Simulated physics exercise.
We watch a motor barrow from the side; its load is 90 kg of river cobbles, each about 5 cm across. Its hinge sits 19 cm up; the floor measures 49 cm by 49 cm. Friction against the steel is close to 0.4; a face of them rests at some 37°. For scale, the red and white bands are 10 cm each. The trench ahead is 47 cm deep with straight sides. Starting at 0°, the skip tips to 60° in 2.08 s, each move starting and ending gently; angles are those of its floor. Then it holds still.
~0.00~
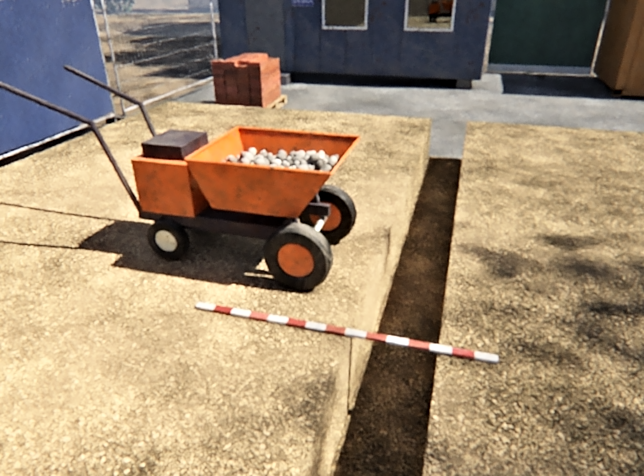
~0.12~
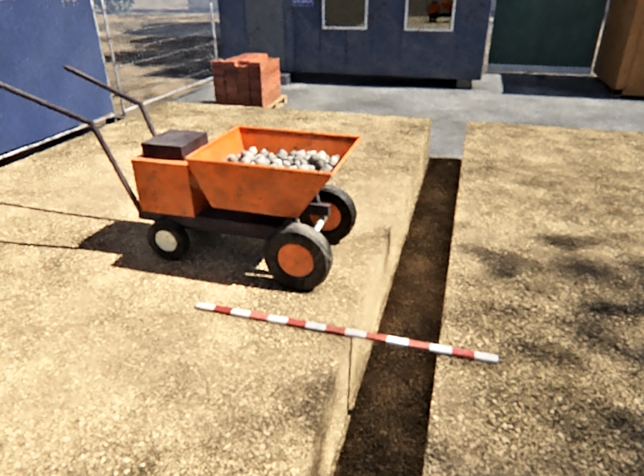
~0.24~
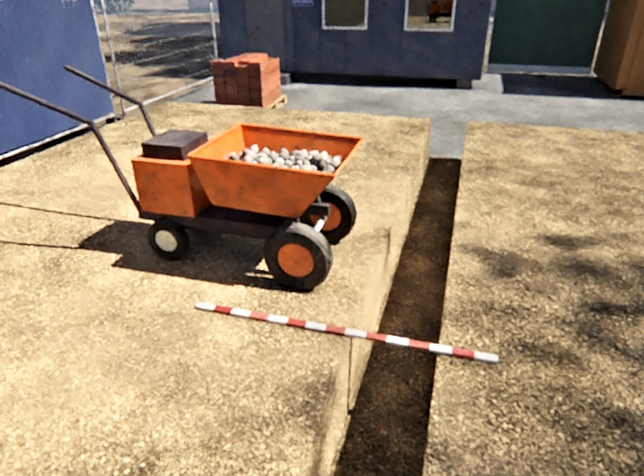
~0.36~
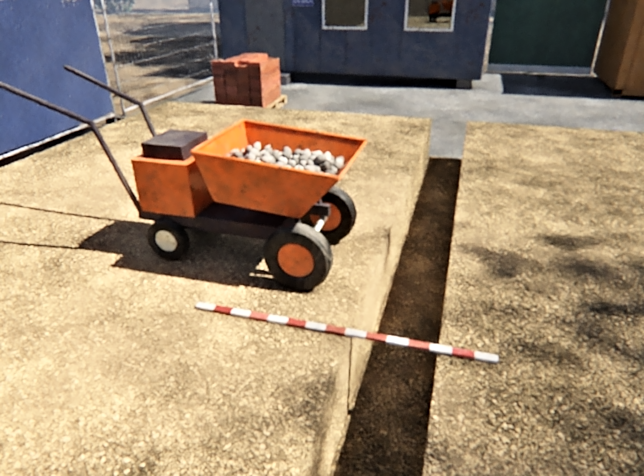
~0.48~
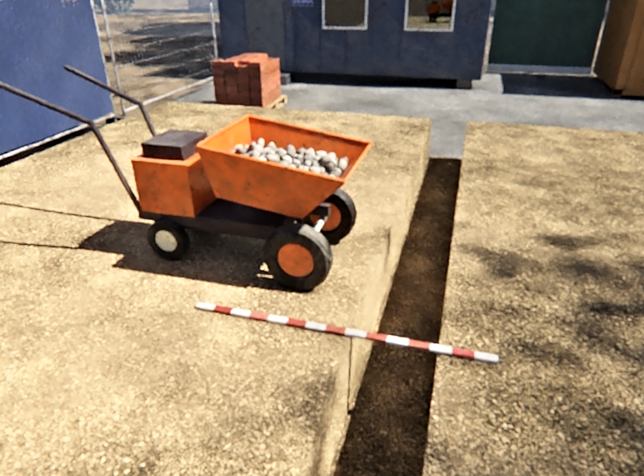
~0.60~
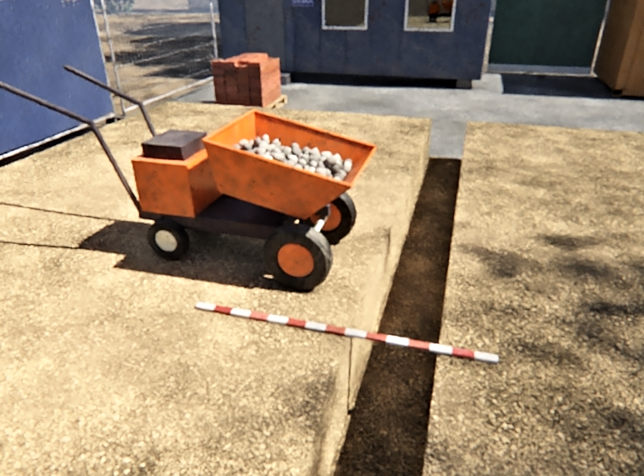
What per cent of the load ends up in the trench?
Close to 59 in a hundred.
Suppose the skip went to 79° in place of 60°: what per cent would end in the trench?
In that case some 95 per cent.
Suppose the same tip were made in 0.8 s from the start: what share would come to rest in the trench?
In that case some 45 per cent.
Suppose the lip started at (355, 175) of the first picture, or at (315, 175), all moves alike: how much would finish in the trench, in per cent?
About 35 and 60 per cent.
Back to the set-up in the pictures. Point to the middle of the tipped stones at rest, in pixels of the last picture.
Their middle is at about (416, 337).
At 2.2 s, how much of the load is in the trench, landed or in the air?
About 15 per cent by then.
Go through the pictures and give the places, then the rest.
The skip is at 0°, its lip at (331, 174); the top of the load is at (299, 159), in the first picture.
Lip at (332, 175), floor tilted 1°, highest stones at (292, 159); the stones move at 0.1 m/s on average, in the second picture.
The skip is at 2°, its lip at (335, 176); the top of the load is at (287, 158); the stones move at 0.1 m/s on average, in the third picture.
The skip is at 5°, its lip at (339, 179); the top of the load is at (278, 155); the stones move at 0.2 m/s on average, in the fourth picture.
Lip at (345, 182), floor tilted 8°, highest stones at (272, 152); the stones move at 0.2 m/s on average, in the fifth picture.
Lip at (351, 186), floor tilted 12°, highest stones at (268, 147); the stones move at 0.3 m/s on average, in the sixth picture.
After 1.6 s the floor is at 51°; 100 % in the skip; the foremost stones are at (381, 211).
After 2.2 s the floor is at 60°; 87 % in the skip, 13 % in the trench; the foremost stones are at (438, 302).
After 2.5 s the floor is at 60°; 68 % in the skip, 30 % in the trench, 2 % past the trench; the foremost stones are at (463, 287).
After 4.5 s the floor is at 60°; 39 % in the skip, 59 % in the trench, 2 % past the trench; the foremost stones are at (487, 294).
